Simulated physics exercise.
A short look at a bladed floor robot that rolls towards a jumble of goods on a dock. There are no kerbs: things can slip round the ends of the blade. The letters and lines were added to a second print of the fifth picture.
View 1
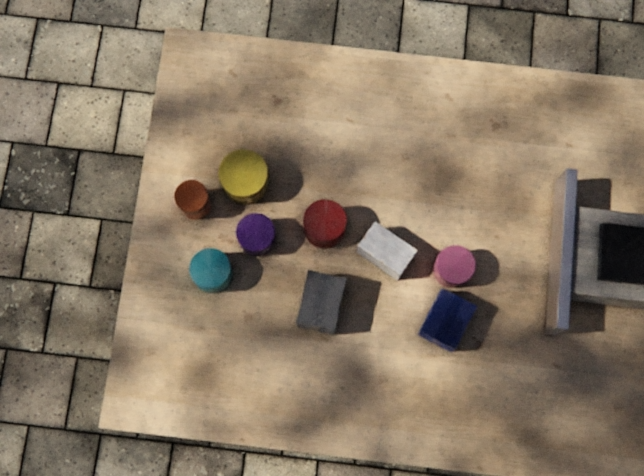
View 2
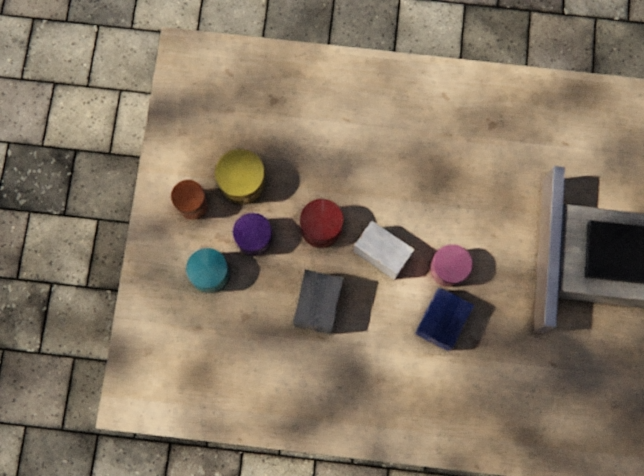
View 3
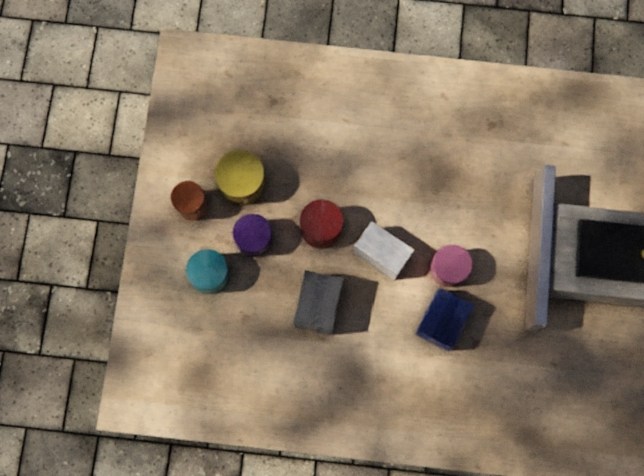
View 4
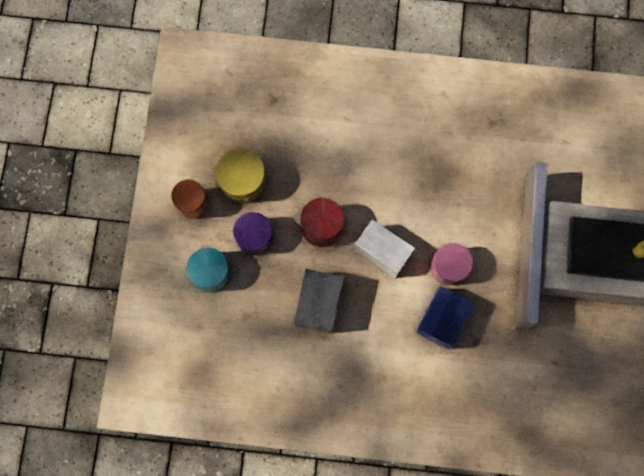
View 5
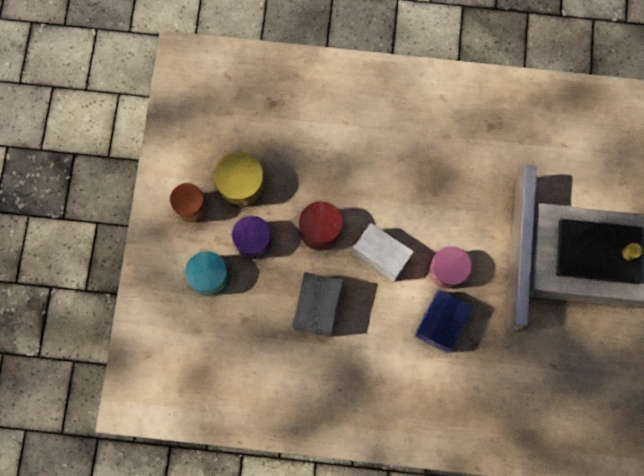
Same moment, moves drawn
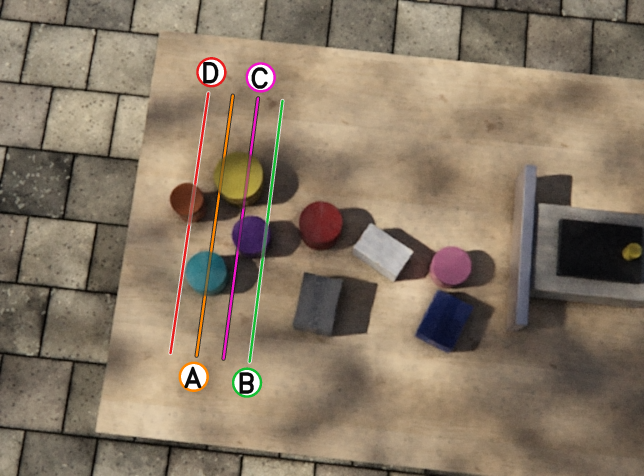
A bladed robot at the right edge edges slowly leftward across a pale, sun-dappled surface, its wide grey blade leading. More of its dark-topped body comes into view, then a small yellow part shows on top. The scattered coloured cylinders and blocks to its left stay put, with a gap still separating them from the blade.
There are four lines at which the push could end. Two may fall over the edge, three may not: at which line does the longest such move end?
As far as mark D.
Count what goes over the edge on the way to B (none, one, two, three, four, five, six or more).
By then, none.
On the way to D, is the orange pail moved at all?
Yes.
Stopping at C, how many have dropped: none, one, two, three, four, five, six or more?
By then, none.
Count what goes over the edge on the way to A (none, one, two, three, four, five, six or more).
The count is none.
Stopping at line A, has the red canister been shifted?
Yes.
On the marked copy, A at (215, 221); B at (267, 227); C at (241, 224); D at (190, 219).
Following D. Soon after the start, robot (471, 237); blue parcel (371, 325); red canister (293, 216).
Later, robot (349, 224); yellow pail (224, 169); purple pail (227, 236).
In the end, robot (255, 214); orange pail over the edge; turquoise canister (123, 267); one fallen.
As for the rest, A is within the limit but short; B is within the limit but short; C is within the limit but short.
